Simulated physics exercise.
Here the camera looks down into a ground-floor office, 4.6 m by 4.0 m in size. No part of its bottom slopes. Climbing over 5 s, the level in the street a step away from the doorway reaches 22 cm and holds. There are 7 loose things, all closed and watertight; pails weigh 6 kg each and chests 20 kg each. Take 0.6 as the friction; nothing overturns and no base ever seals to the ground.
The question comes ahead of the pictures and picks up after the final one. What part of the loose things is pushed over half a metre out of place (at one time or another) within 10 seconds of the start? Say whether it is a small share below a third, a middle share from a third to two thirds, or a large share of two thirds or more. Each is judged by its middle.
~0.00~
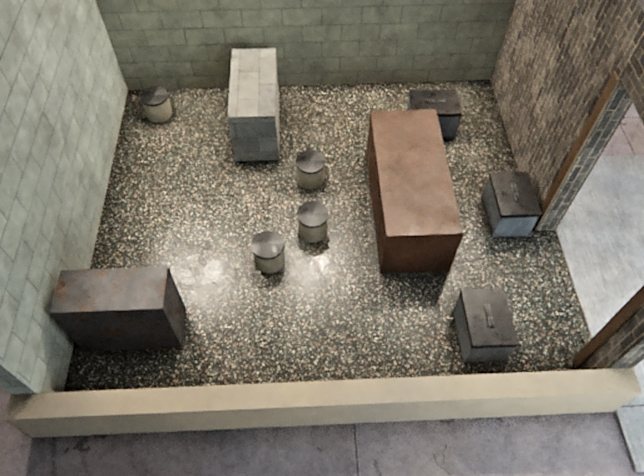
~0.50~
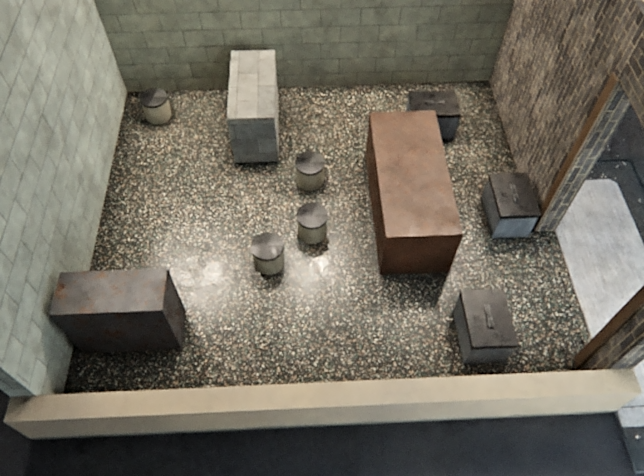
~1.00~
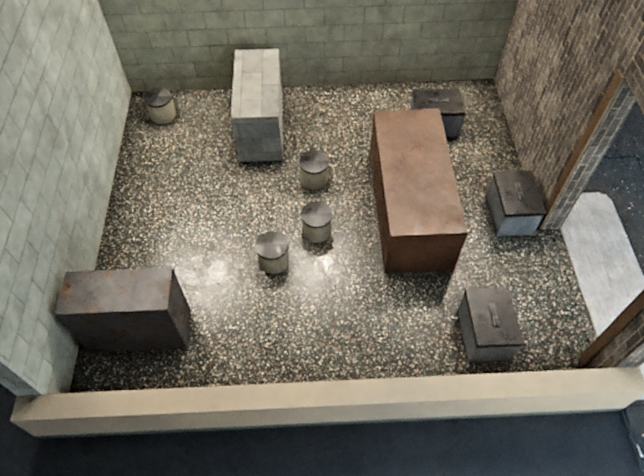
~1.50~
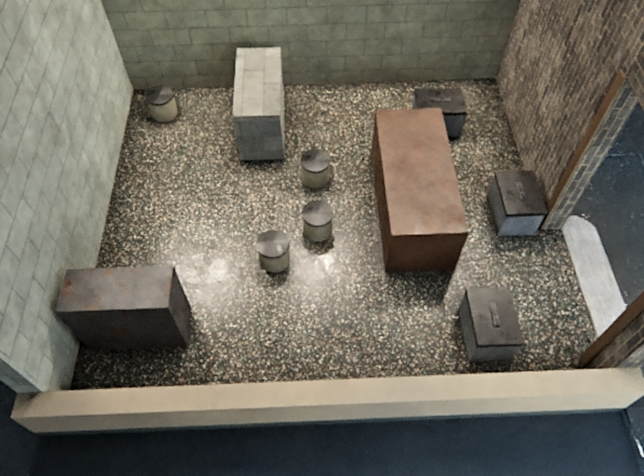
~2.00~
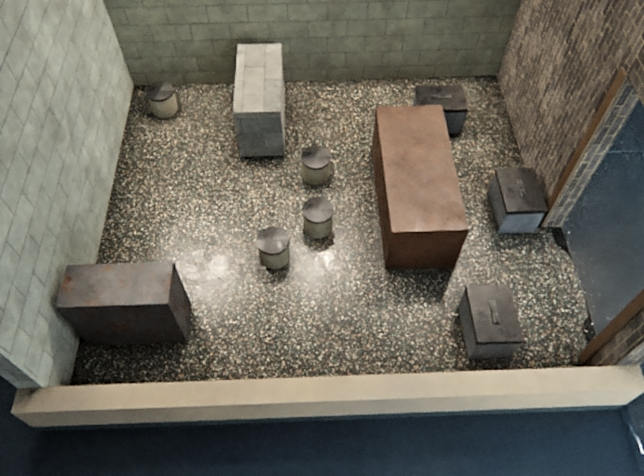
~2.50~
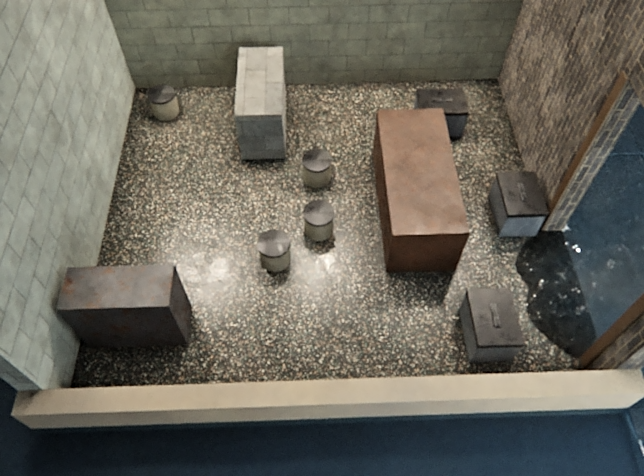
A small share, below a third.
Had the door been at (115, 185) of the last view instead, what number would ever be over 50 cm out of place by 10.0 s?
That gives 3 of them.
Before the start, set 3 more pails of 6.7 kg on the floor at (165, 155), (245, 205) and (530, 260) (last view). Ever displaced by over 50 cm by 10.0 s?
One by one, in that order: Below it, below it, above it.
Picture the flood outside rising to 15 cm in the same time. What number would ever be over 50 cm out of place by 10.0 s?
Under that setup the answer is 1.
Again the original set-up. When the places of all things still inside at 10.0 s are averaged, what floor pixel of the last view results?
Mean position: Approximately (318, 201).
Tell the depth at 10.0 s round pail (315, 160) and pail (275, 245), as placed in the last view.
Roughly 3 and 5 cm.
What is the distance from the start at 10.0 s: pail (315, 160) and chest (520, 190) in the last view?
In turn: 0 cm, 5 cm.
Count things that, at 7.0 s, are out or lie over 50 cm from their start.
Count: 1.
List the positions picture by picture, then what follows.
A pail at (268, 244) rests on the ground; a chest at (435, 101) rests on the ground; water covers 0.0 m2; 0 of 7 have shifted, in the first frame.
A pail at (267, 246) rests on the ground; a chest at (434, 103) rests on the ground; 0.0 m2 under water; 0 of 7 have shifted, in the second frame.
A pail at (272, 245), on the bottom; a chest at (439, 101) rests on the ground; 0.0 m2 under water; 0 of 7 have shifted, in the third frame.
A pail at (273, 243), on the bottom; a chest at (440, 100) rests on the ground; water covers 0.0 m2; 0 of 7 have shifted, in the fourth frame.
A pail at (273, 240) rests on the ground; a chest at (441, 97) rests on the ground; water covers 0.0 m2; 0 of 7 have shifted, in the fifth frame.
A pail at (274, 243) rests on the ground; a chest at (442, 100), on the bottom; water covers 0.4 m2; 0 of 7 have shifted, in the sixth frame.
After 3.5 s 0 of 7 are over 50 cm from their spots; 0 afloat.
After 4.5 s 0 of 7 are over 50 cm from their spots; 0 afloat.
After 7.0 s 1 of 7 are over 50 cm from their spots; 0 afloat.
After 10.0 s 1 of 7 are over 50 cm from their spots, and 1 have been at some point; 1 afloat.
